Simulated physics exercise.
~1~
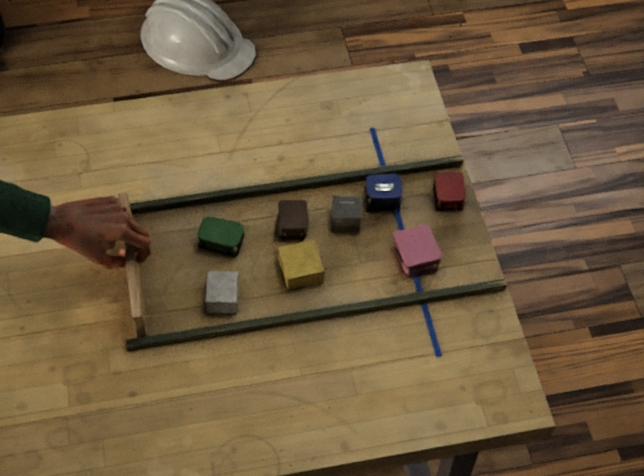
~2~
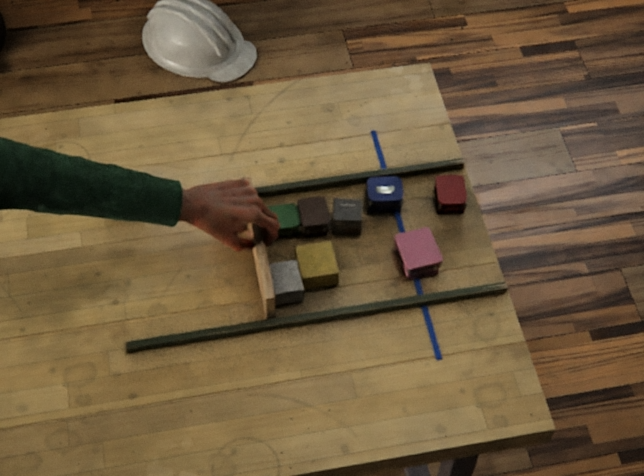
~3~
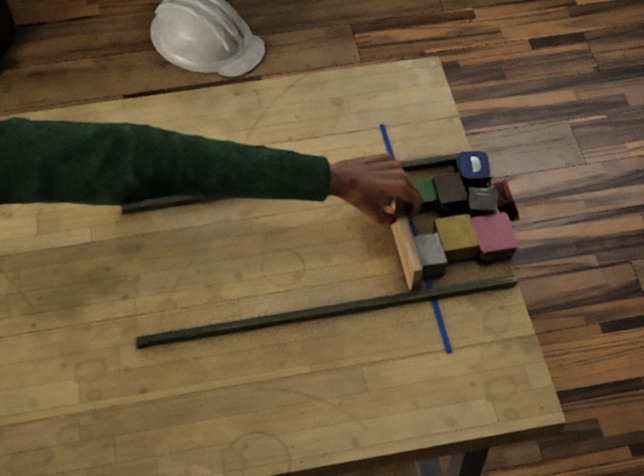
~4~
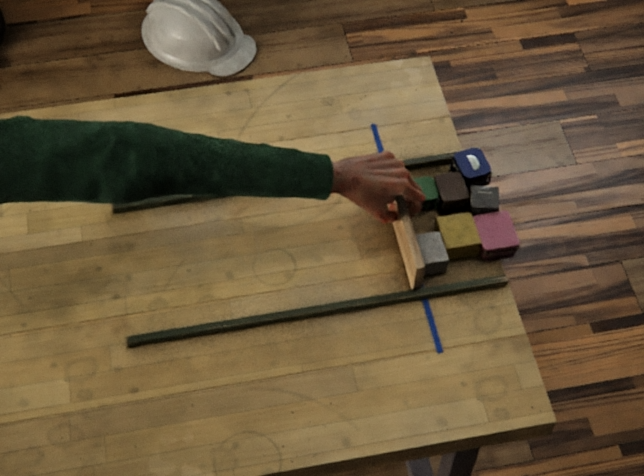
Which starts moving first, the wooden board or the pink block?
The wooden board starts moving first. The pink block stays still at first and only shifts later, as the board nears the blue tape.
